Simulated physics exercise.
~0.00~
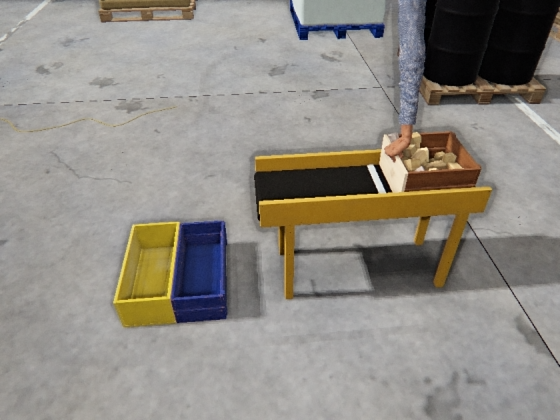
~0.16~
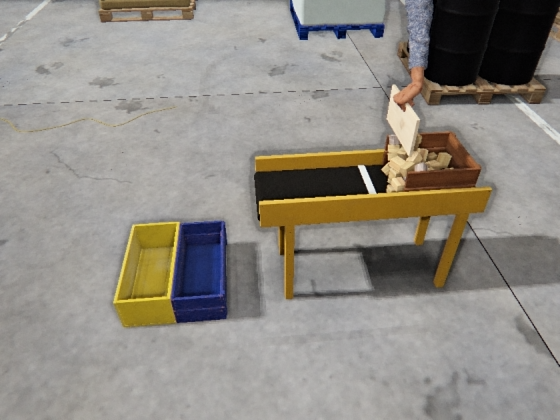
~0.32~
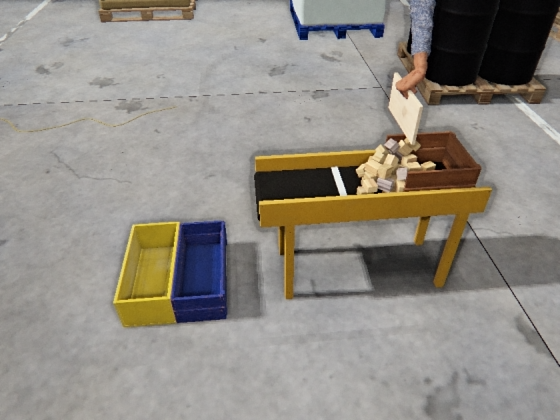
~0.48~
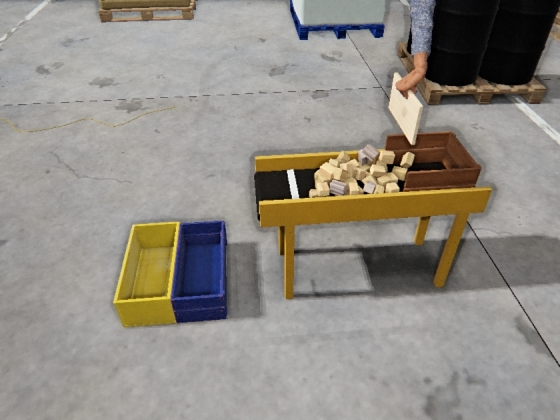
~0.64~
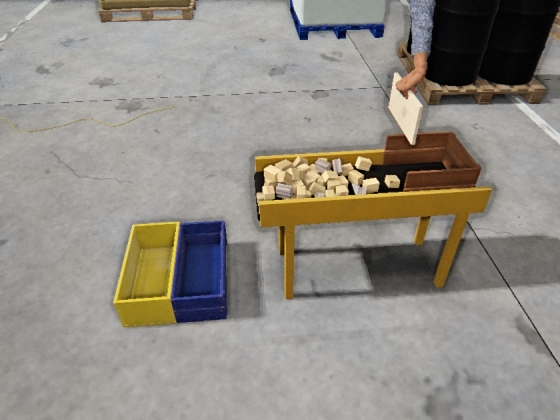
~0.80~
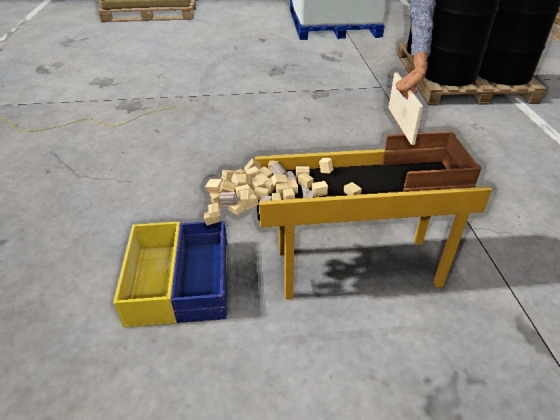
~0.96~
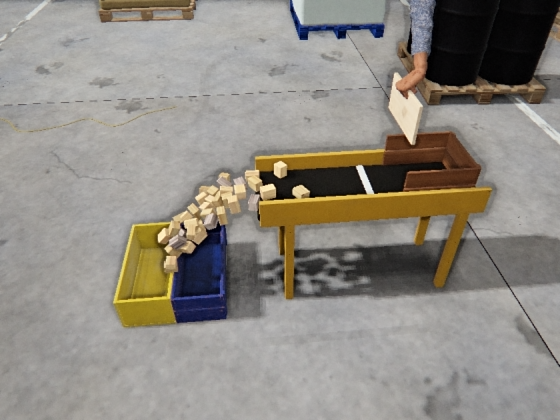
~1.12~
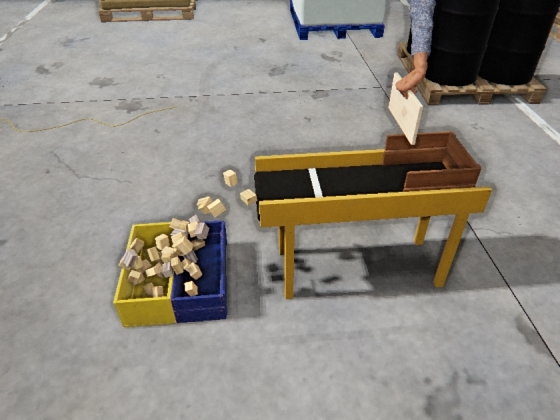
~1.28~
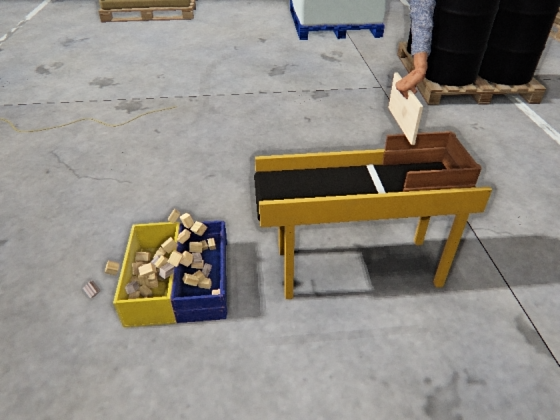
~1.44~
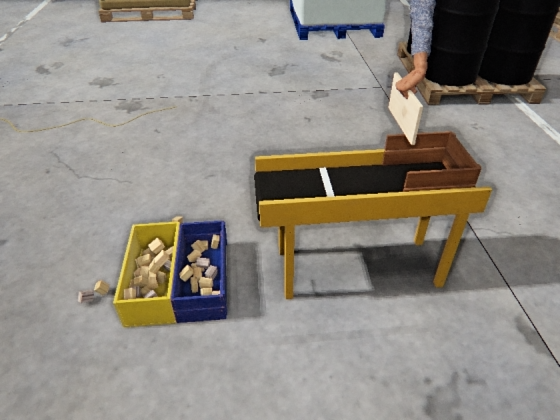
On a grey concrete warehouse floor, seen from above at an angle, a yellow-sided conveyor with a black belt stands at right, a brown pen of small pale wooden blocks on its far end. A blue bin and a yellow tub sit side by side on the floor to the left. A hand lifts a pale board gate and holds it up, and the blocks ride left along the belt in a loose heap. They spill off the end, tumbling through the air towards the containers. Most settle in the yellow tub, fewer in the blue bin, and a few lie on the floor.
